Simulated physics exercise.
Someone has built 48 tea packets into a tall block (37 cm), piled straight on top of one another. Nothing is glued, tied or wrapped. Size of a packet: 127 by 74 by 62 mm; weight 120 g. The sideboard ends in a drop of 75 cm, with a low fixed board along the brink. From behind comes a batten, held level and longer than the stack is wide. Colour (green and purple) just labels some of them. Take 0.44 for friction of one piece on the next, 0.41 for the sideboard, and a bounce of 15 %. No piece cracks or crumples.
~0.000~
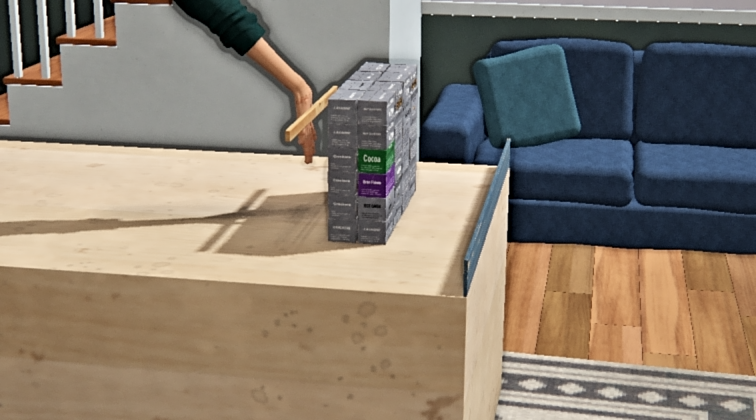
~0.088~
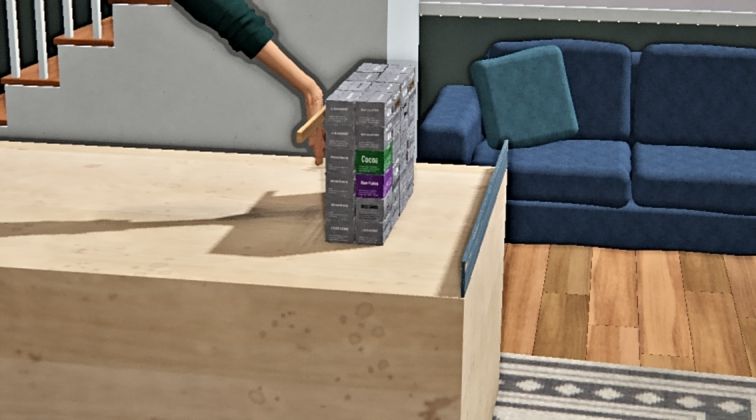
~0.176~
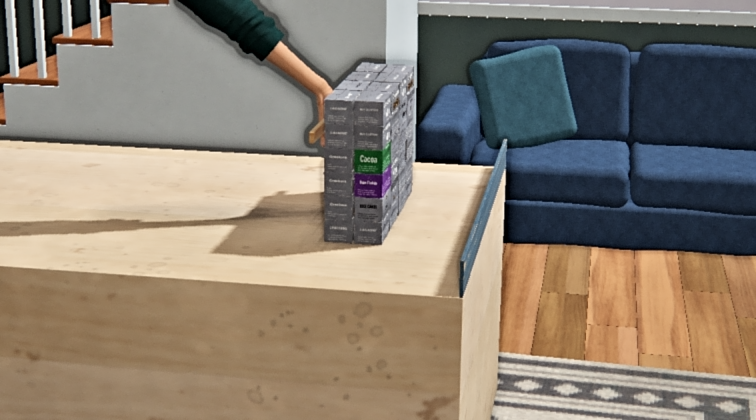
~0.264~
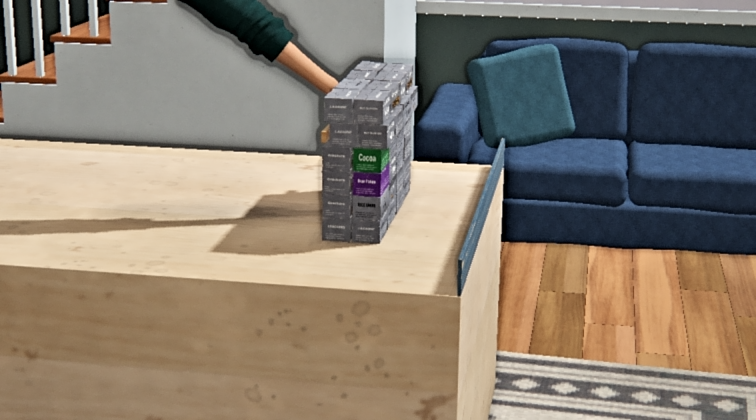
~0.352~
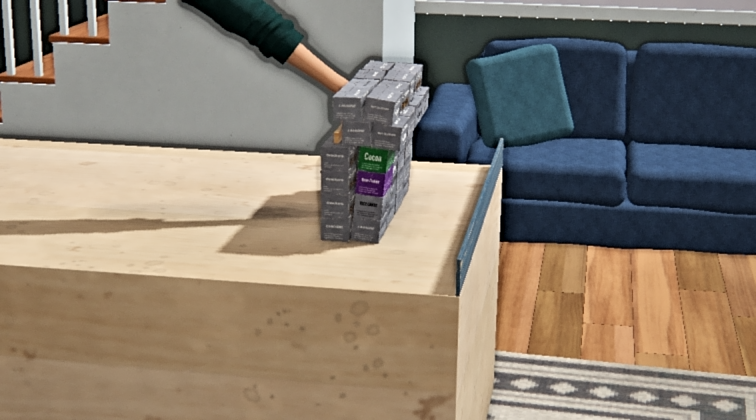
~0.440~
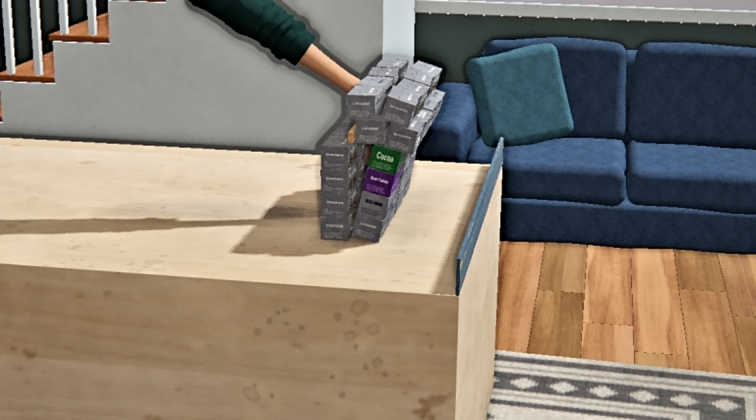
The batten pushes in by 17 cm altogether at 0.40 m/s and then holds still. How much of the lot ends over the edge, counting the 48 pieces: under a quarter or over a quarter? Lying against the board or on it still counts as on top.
It comes to under a quarter.
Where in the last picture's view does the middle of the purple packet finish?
Near (440, 222).
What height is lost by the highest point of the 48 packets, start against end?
Roughly 12 cm.
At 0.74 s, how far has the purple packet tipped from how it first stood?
About 60°.
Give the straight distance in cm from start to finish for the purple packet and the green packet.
Moved: Purple 22, green 26.
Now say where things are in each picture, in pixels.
In the first frame (pixels give the middle of a visible side), batten (287, 136) 9 cm from the stack; green packet (372, 162); purple packet (372, 186); none has stirred.
In the second frame, batten (299, 138) 53 mm from the stack; green packet (370, 163).
In the third frame, batten (311, 138) 18 mm from the stack; green packet (368, 162).
In the fourth frame, batten (324, 137) 18 mm in; green packet (367, 161); movement in 9 of them.
In the fifth frame, batten (336, 138) 53 mm in; green packet (373, 160) 5° from how it stood; purple packet (370, 184) 5° from how it stood; steepest lean 7°, the packet at (379, 111); movement in 26 of them.
In the sixth frame, batten (350, 138) 9 cm in; green packet (384, 160) 12° from how it stood; purple packet (379, 183) 12° from how it stood; steepest lean 17°, the packet at (398, 112); movement in 32 of them.
After 0.58 s, none of the 48 packets over the edge, 32 disturbed; green packet 29° from how it stood; purple packet 29° from how it stood.
After 0.74 s, none of the 48 packets over the edge, 32 disturbed; purple packet 64° from how it stood, 8 cm lower; green packet 56° from how it stood, 11 cm lower.
After 1.08 s, 6 of the 48 packets over the edge; purple packet 50° from how it stood, 11 cm lower; green packet 42° from how it stood, 12 cm lower.
In the end (1.6 s), 6 of the 48 packets over the edge; purple packet 46° from how it stood, 11 cm lower; green packet 41° from how it stood, 12 cm lower. That is 12 per cent. From the last view, middles, purple packet near (440, 222), green packet near (458, 205).
